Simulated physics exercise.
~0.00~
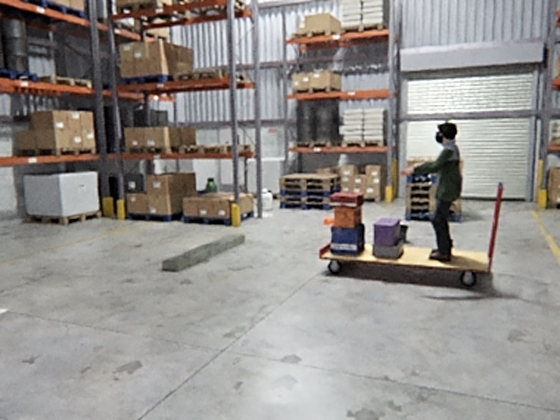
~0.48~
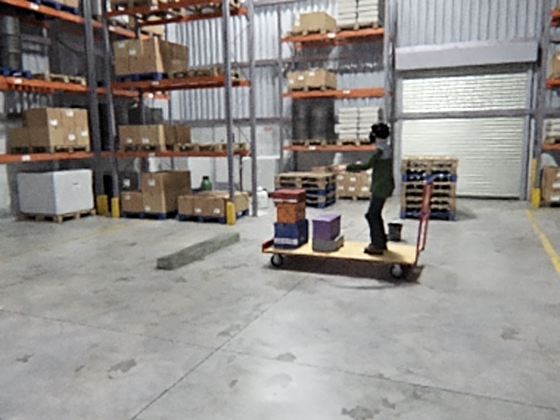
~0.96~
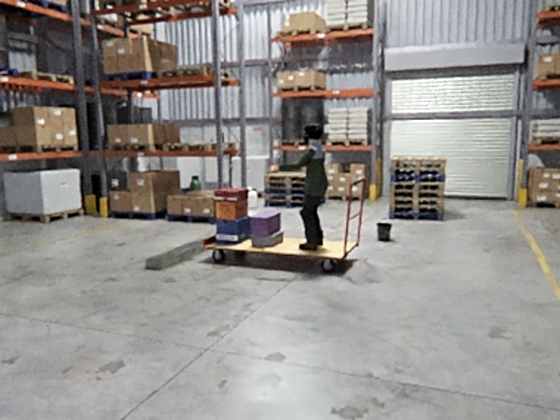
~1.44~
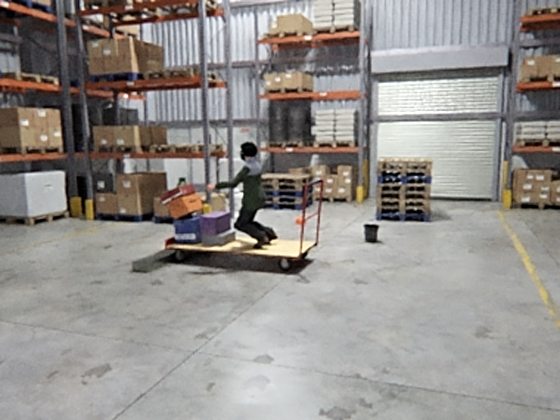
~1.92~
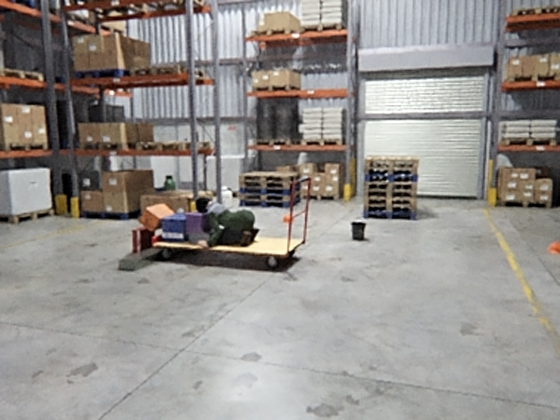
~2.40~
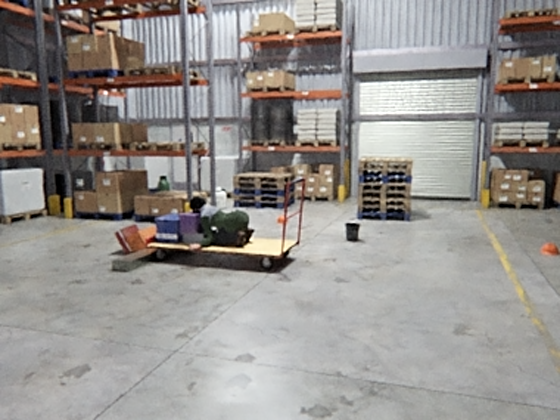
A flatbed cart carrying a standing rider and several boxes rolled left across a warehouse floor and stopped against a low beam, pitching the rider forward onto the deck while the red and orange boxes toppled off the front; the purple one stayed aboard.
